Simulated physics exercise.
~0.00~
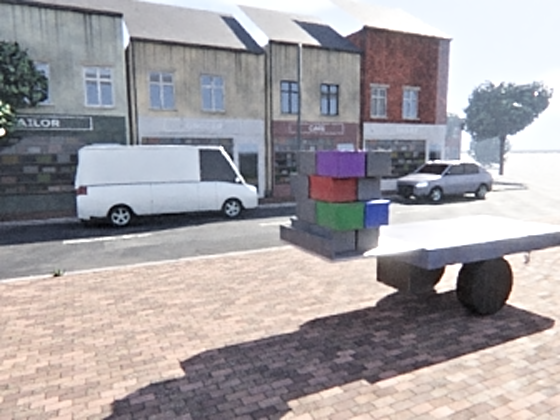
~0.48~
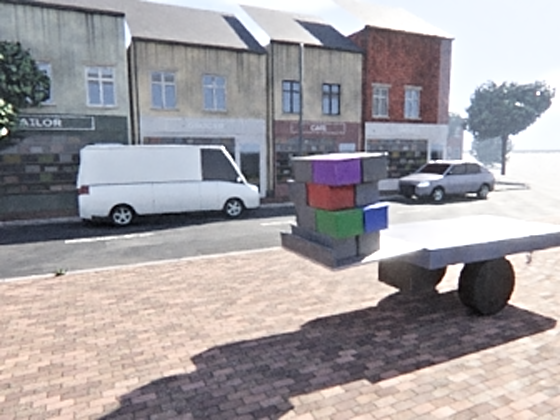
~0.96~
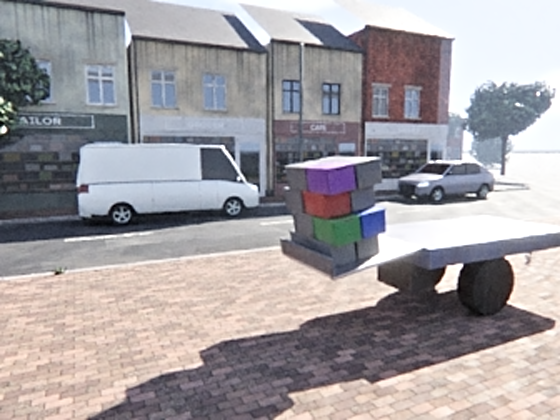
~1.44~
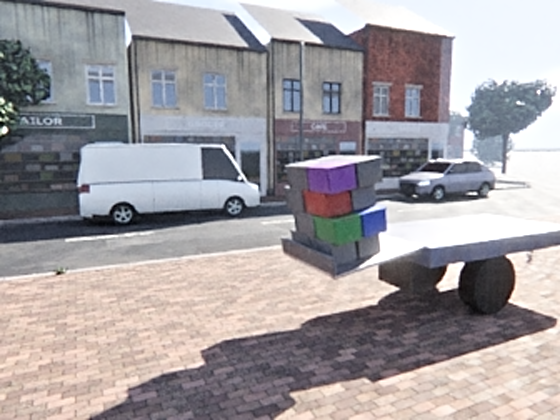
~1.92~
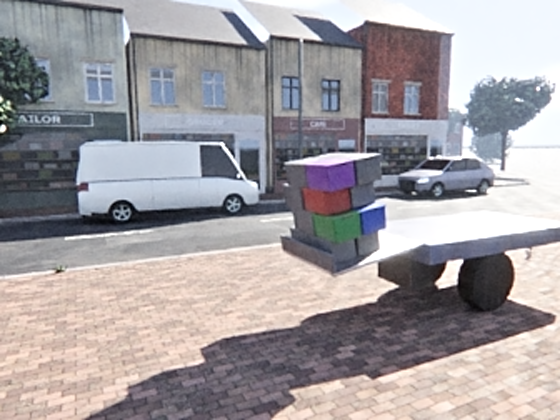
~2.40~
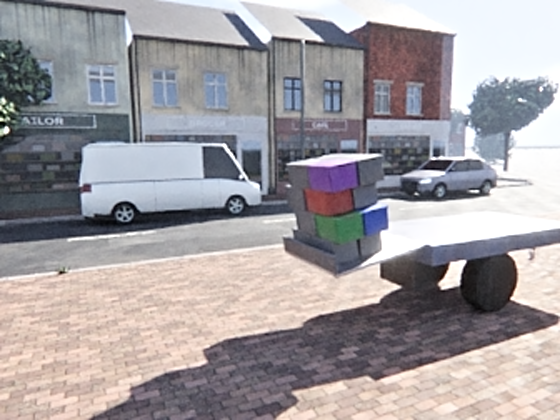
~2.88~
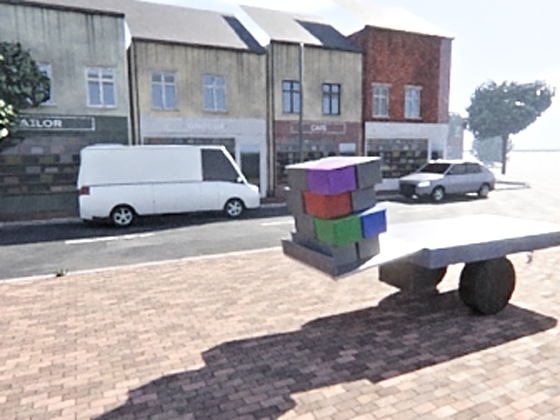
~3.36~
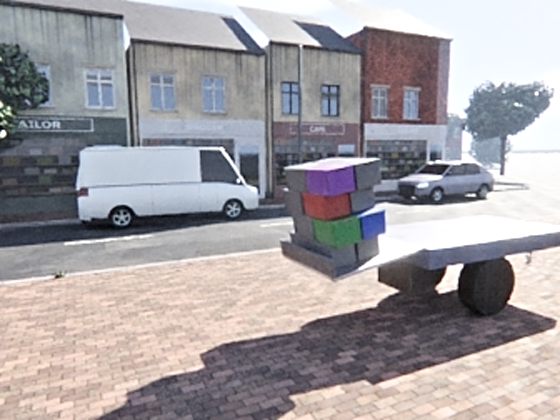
A drop flap at the back of a grey flat-bed, carrying a compact stack of totes, stands on a sunlit brick pavement, seen from across a street by a slightly swaying camera. Purple and red totes sit above a green one and a blue one at the right, among grey ones. Behind are a parked white van, a silver car and a row of shops. The flap tips gently down to the left, and the stack leans with it, shifting slightly left and down. Then the dip stops, and every tote stays aboard, resting still in a tilted pile.
